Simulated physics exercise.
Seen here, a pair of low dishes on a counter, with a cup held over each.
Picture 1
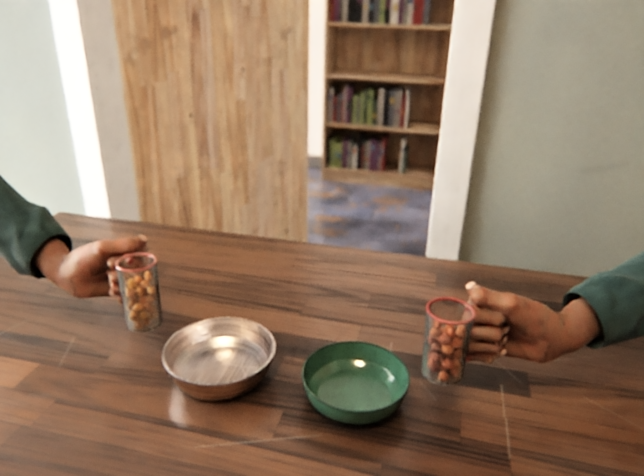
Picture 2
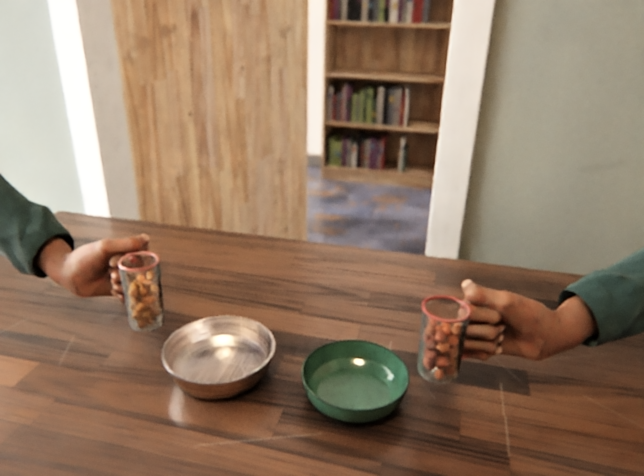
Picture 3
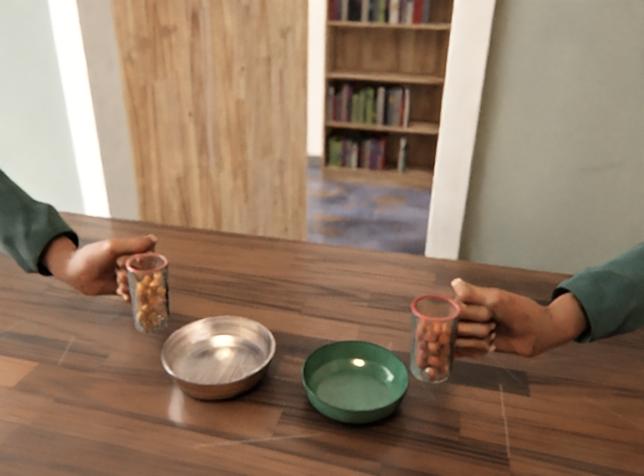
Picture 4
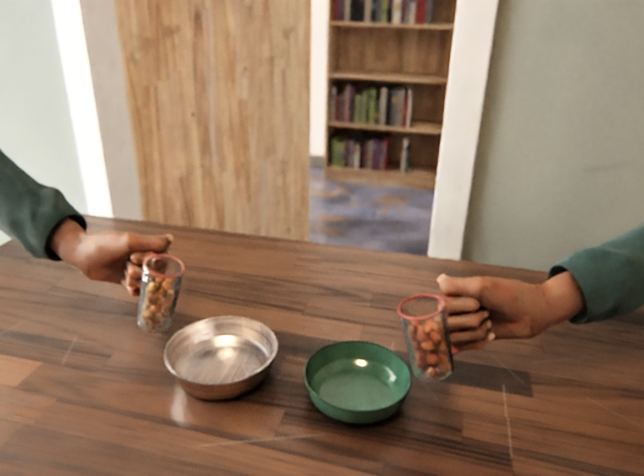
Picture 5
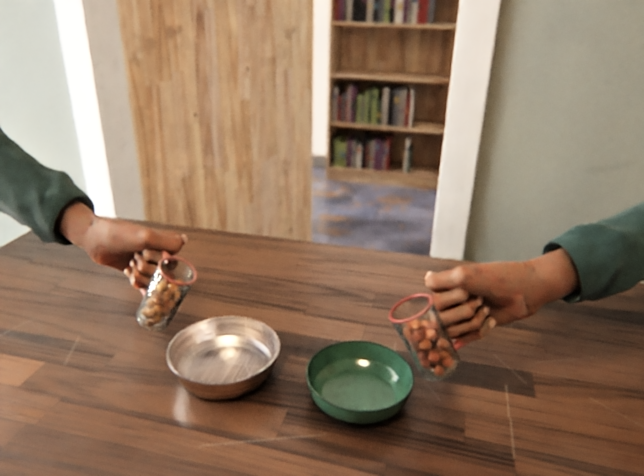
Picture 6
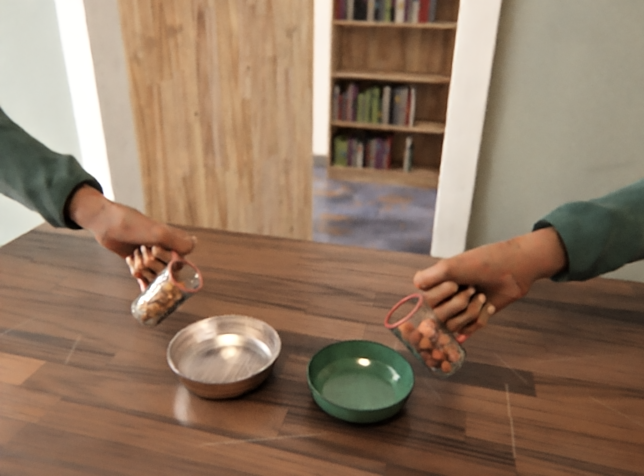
Two hands in dark green sleeves reach in from either side of a brown wooden table, seen from slightly above, with a wood panel and a bookshelf behind. Each holds a clear, red-rimmed cup of small orange-brown pieces near a low dish, silver at left and green at right. The cups shift slightly inward, then tilt steadily toward the dishes as the view drifts very slightly.
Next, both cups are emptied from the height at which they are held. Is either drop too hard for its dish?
In the end the left one catches the lot, and the right one catches the lot.
Then, 0.38 s later than the last frame, left, every one still in the cup; right, every one still in the cup.
Then, 0.78 s later than the last frame, left, every one still in the cup; right, every one still in the cup.
Then, 1.26 s later than the last frame, left, about a tenth still in the cup, the larger part in the dish, just a few in the air; right, almost all in the dish, about a tenth in the air.
When it is over, left, every one in the dish, not one outside the dish; right, every one in the dish, not one outside the dish.
